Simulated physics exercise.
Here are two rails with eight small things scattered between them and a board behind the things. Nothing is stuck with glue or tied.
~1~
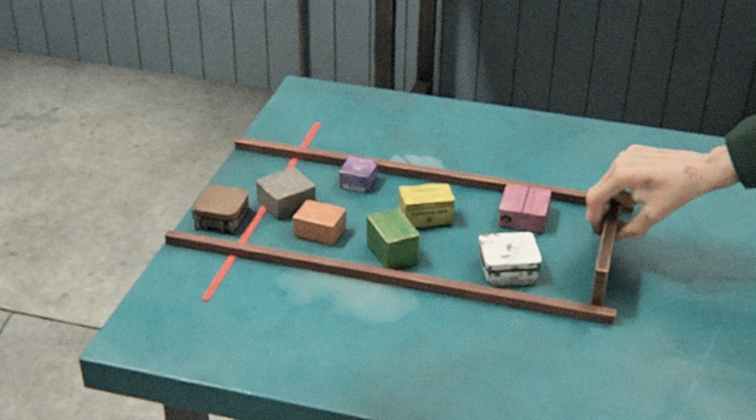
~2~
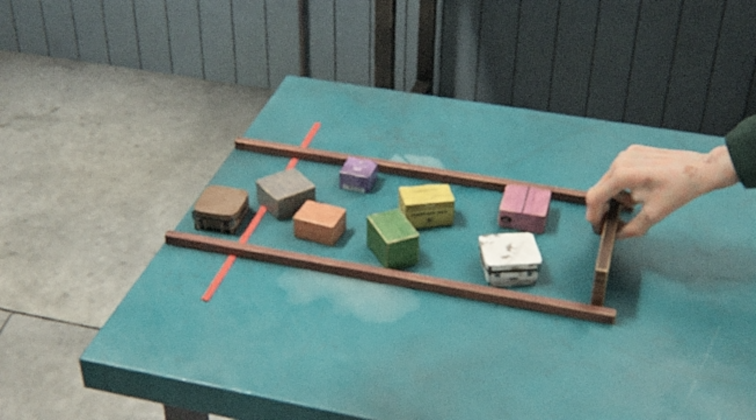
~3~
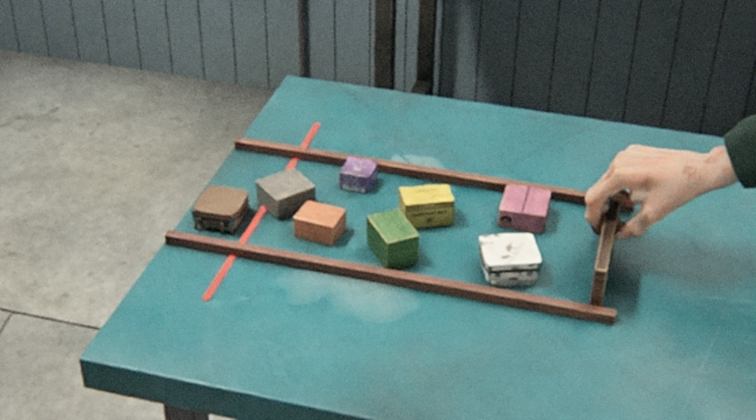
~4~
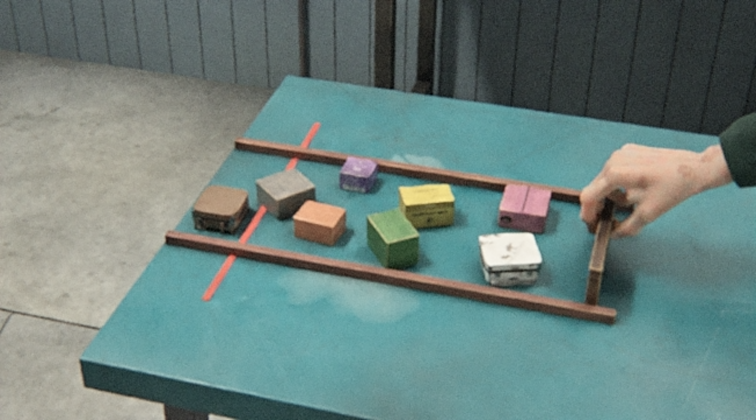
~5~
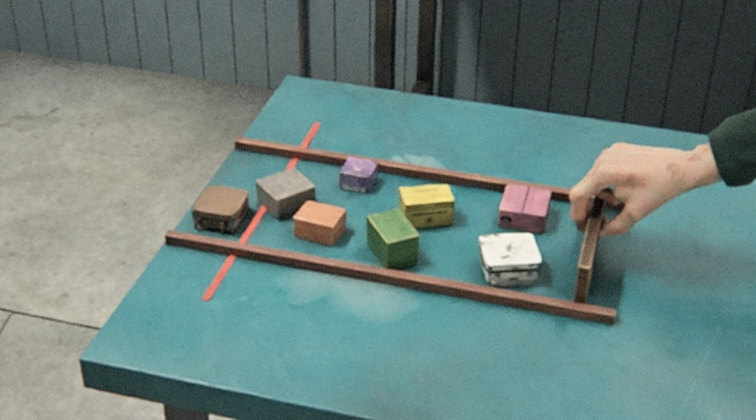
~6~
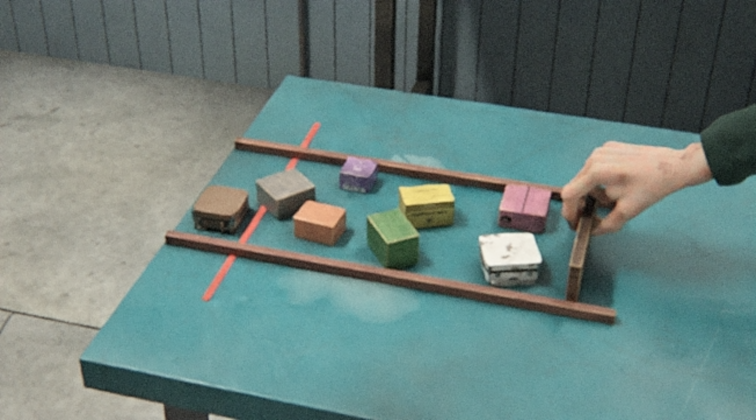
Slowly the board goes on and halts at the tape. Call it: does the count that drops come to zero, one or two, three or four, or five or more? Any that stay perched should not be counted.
It comes to three or four.
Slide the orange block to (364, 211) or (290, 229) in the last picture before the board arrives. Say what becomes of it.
At the first spot it drops over the edge, and at the second it drops over the edge.
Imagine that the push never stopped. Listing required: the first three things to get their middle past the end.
First the brown case, then the orange block, then the grey block.
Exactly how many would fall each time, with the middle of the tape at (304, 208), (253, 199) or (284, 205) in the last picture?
Floor tally per try: 1 / 5 / 2.
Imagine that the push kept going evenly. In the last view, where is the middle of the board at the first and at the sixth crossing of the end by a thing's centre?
At (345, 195) for the first, at (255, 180) for the sixth.
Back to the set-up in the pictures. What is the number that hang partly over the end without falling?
3 in all.
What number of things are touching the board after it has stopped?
It touches 2.
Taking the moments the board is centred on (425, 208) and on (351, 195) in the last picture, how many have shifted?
First 5 and then 8.
Soon after, none off yet; brown case at rest near (222, 210); grey block at rest near (286, 194); orange block at rest near (320, 223).
In the end, the number that fall off is three or four; gone, orange block, grey block and brown case.
